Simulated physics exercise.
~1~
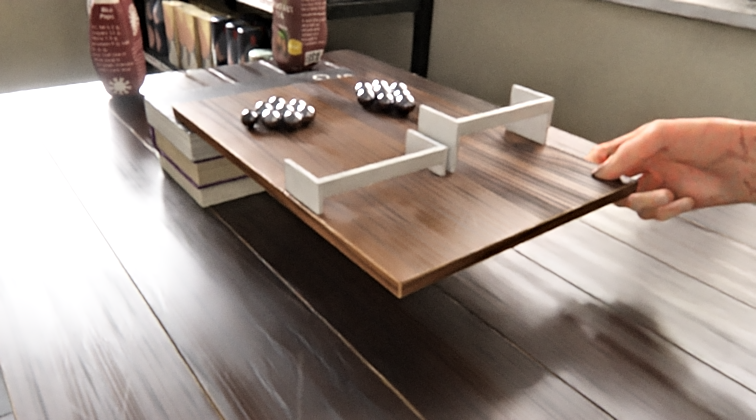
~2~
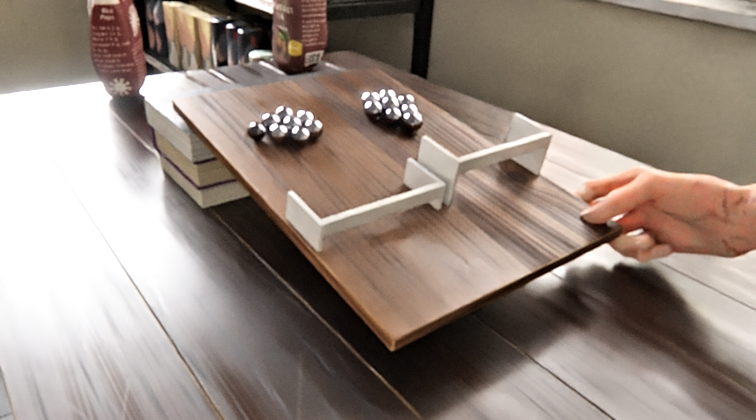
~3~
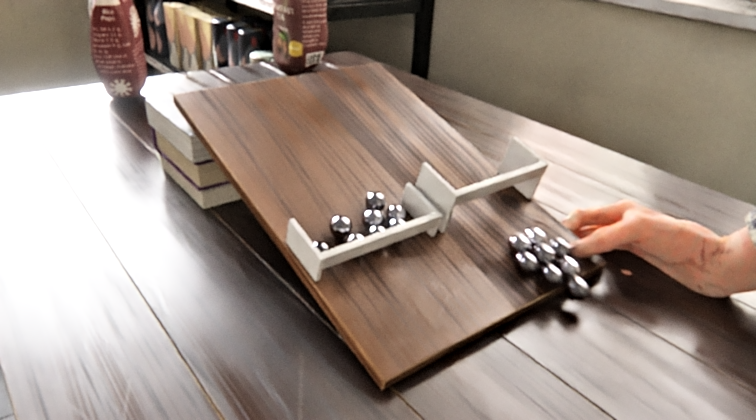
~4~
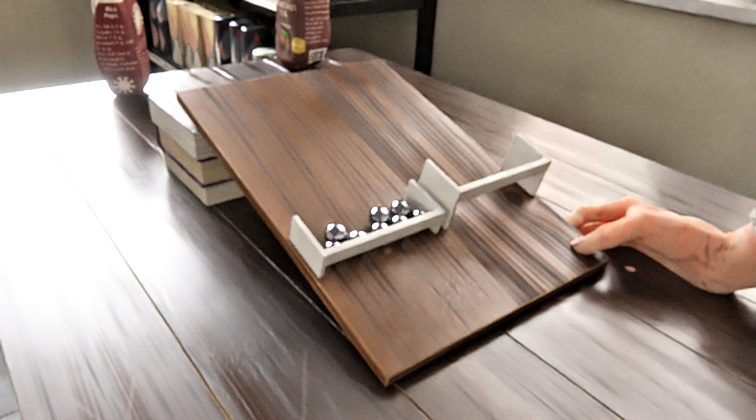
The clip opens on a brown wooden board propped on a stack of books, with a hand holding its free end above a dark table. Two clusters of shiny, dark, rounded pieces sit near the top, each uphill of a white bracket-like bar. The hand lowers its end, and the board tilts more steeply until it rests on the table. Both clusters travel down the slope; the nearer one gathers against its bar, while the farther one passes its bar and reaches the lower edge beside the hand. At the end, the nearer pieces remain held behind their bar, and the farther ones are out of sight.
